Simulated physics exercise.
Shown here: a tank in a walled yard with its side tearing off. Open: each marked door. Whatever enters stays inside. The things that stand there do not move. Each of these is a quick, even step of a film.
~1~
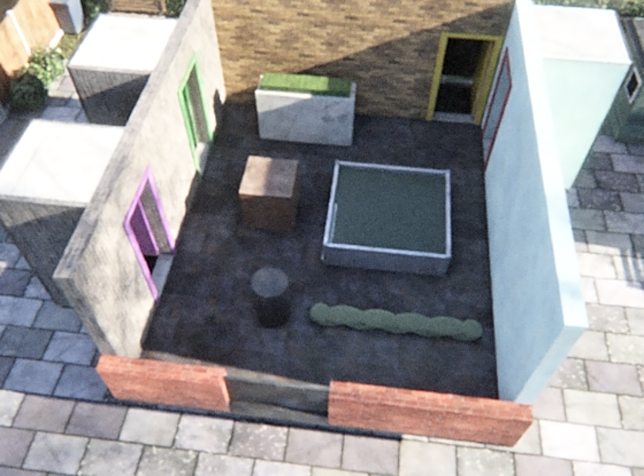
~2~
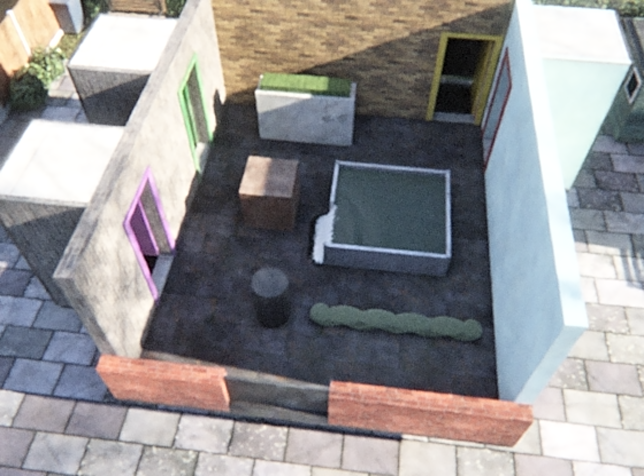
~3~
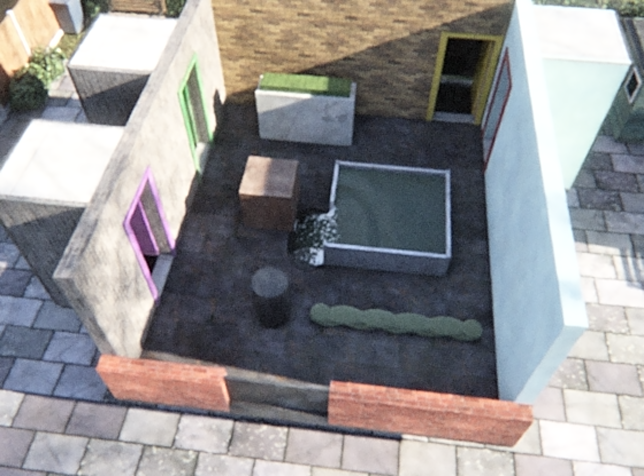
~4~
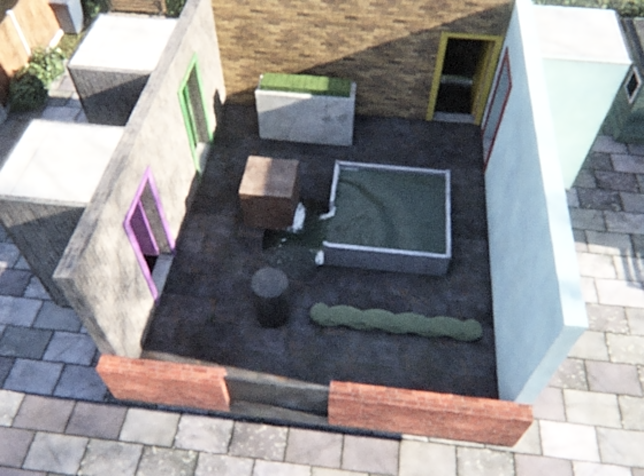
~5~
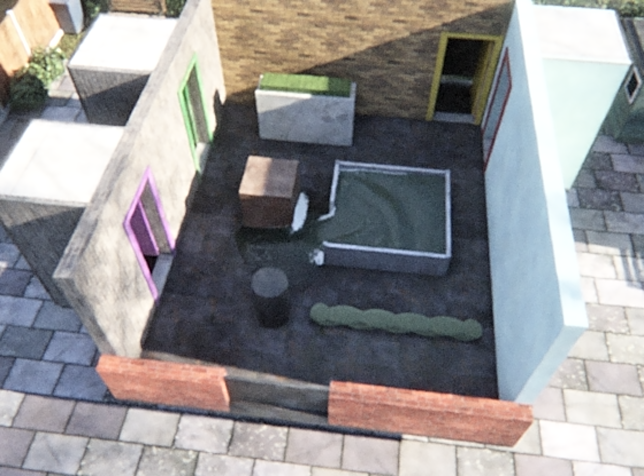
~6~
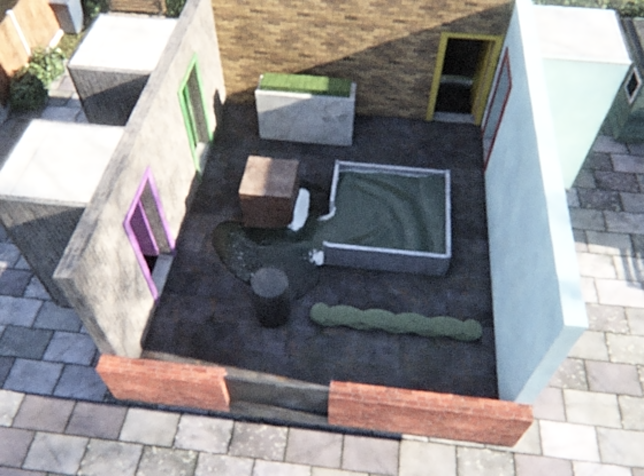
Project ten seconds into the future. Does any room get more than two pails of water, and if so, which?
Door by door: The red door does not; the green door does not; the purple door does; the yellow door does not.
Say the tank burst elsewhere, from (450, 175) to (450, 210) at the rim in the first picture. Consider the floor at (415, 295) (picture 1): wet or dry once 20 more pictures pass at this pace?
Answer: Under water.
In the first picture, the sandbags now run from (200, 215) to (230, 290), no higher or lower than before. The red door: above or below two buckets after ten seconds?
Here's how it plays out: The red door survives it.
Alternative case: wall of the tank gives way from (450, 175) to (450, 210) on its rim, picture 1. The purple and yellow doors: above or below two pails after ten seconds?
The purple door stays within the limit, while the yellow door tops the limit.
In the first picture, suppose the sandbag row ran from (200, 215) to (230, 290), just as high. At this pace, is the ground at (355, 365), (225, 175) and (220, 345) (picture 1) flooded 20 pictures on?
In order - unaffected; swamped; swamped.
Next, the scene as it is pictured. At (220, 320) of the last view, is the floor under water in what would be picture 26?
It'll be soaked.
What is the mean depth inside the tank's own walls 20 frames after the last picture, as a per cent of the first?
Estimate: Around 48 per cent.
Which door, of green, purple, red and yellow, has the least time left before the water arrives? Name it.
Result: The one in purple is first.
A moment on, water covers 20 % of the floor; the red door not reached, the green door not reached, the purple door wet at the sill, nothing in, the yellow door not reached.
Next, water covers 30 % of the floor; the red door not reached, the green door wet at the sill, nothing in, the purple door over two buckets in, the yellow door not reached.
Then, water covers 45 % of the floor; the red door not reached, the green door wet at the sill, nothing in, the purple door far over two buckets in, the yellow door not reached.
Later, water covers 75 % of the floor; the red door wet at the sill, nothing in, the green door wet at the sill, nothing in, the purple door far over two buckets in, the yellow door wet at the sill, nothing in.
In the end, water covers 90 % of the floor; the red door wet at the sill, nothing in, the green door wet at the sill, nothing in, the purple door far over two buckets in, the yellow door wet at the sill, nothing in.
